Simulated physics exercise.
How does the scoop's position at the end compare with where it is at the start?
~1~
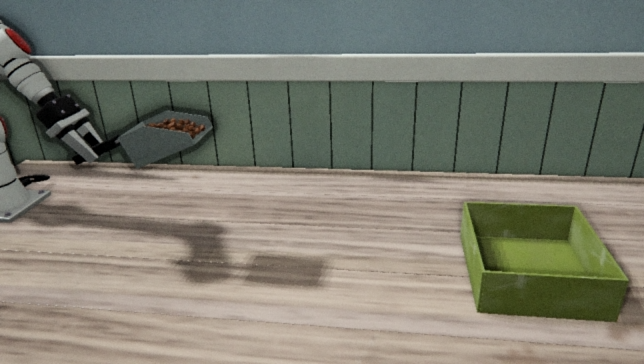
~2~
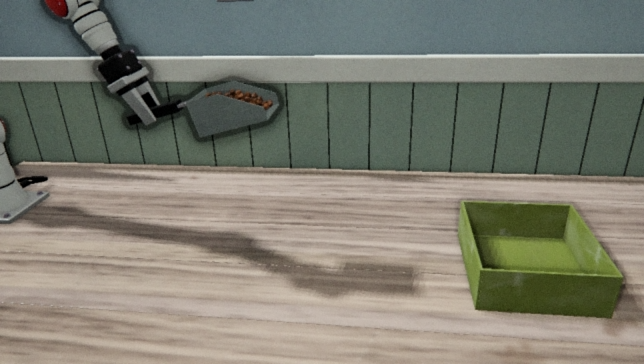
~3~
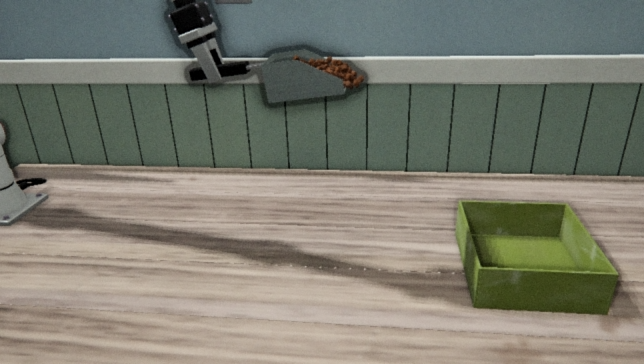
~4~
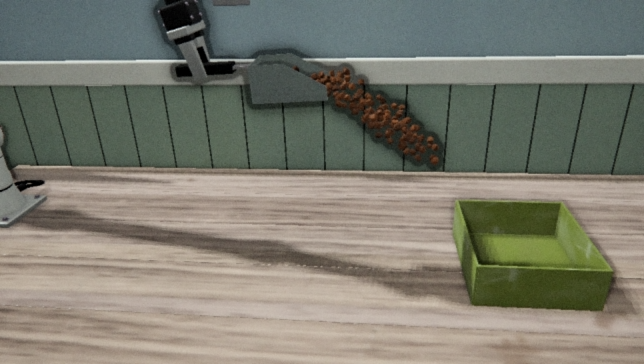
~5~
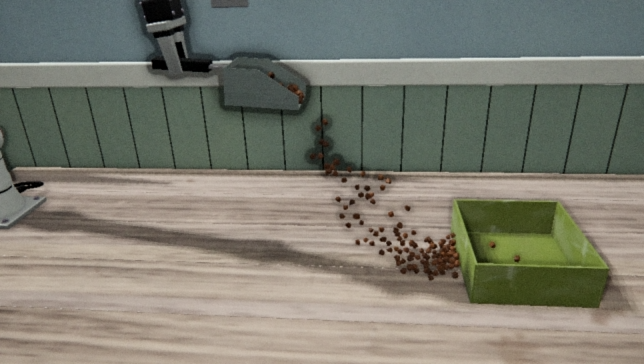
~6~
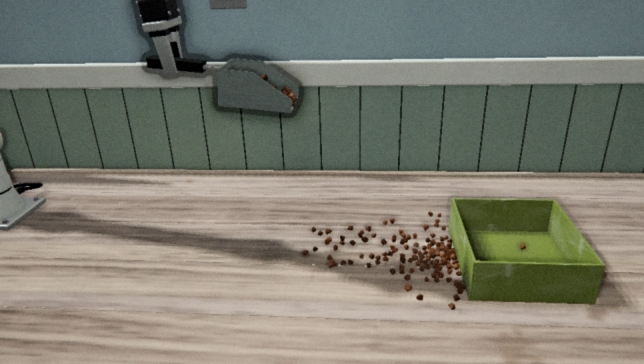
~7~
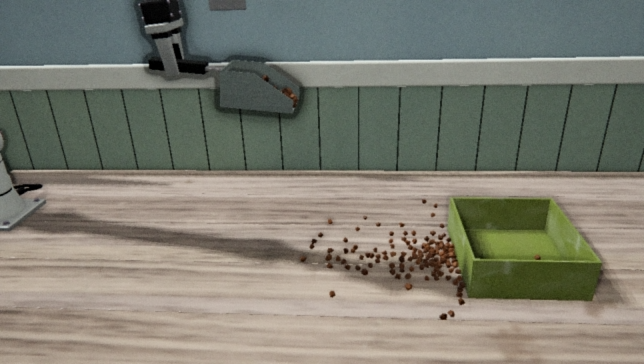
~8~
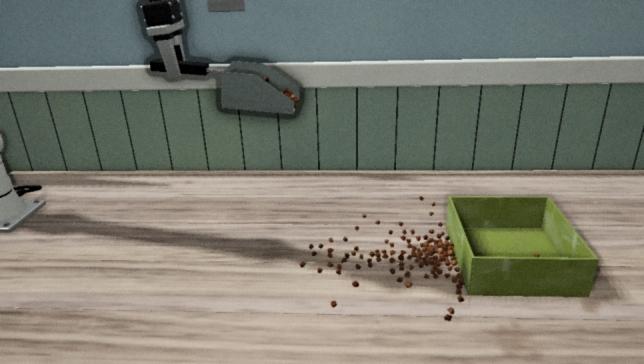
At the end the scoop is higher and farther to the right than at the start, held up in front of the white rail instead of low against the green panels near the left side.
